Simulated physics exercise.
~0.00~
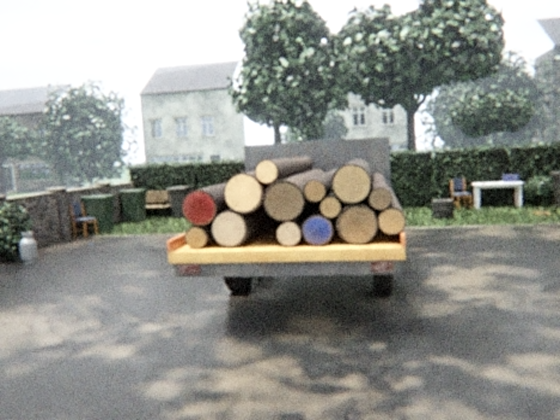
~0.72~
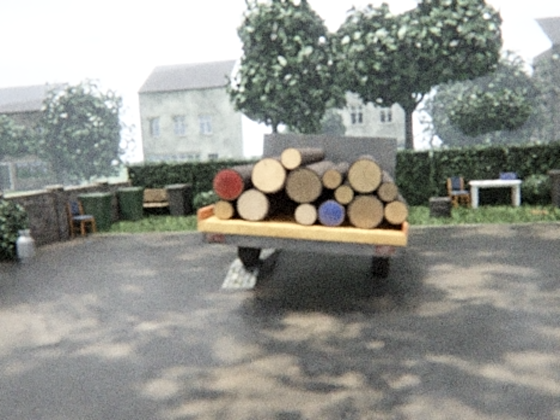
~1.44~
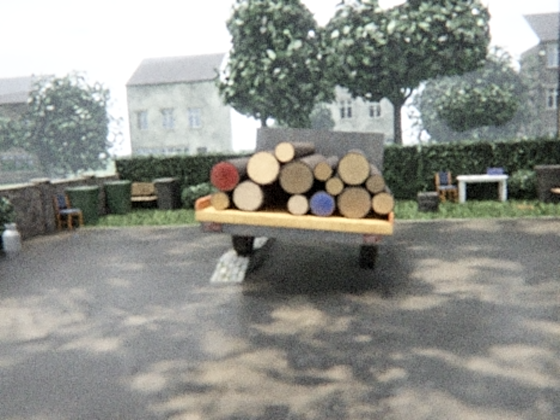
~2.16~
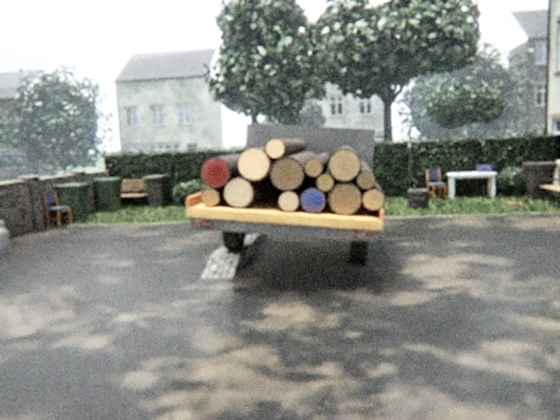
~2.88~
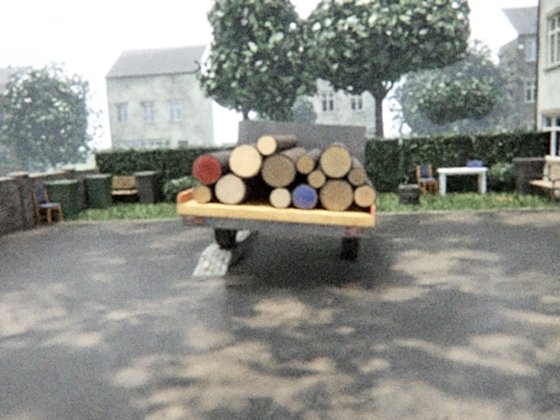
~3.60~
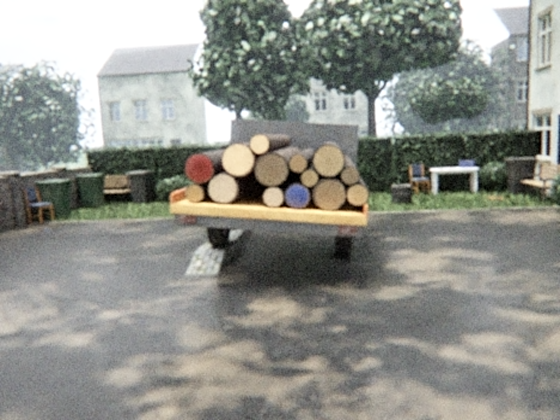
A flatbed trailer stacked with unlashed logs, one red-ended and one blue-ended, moves a little way across a paved yard until one wheel rests up on a pale slab, tilting the deck. The view pans slightly right, and the trailer stays there with every log still aboard.
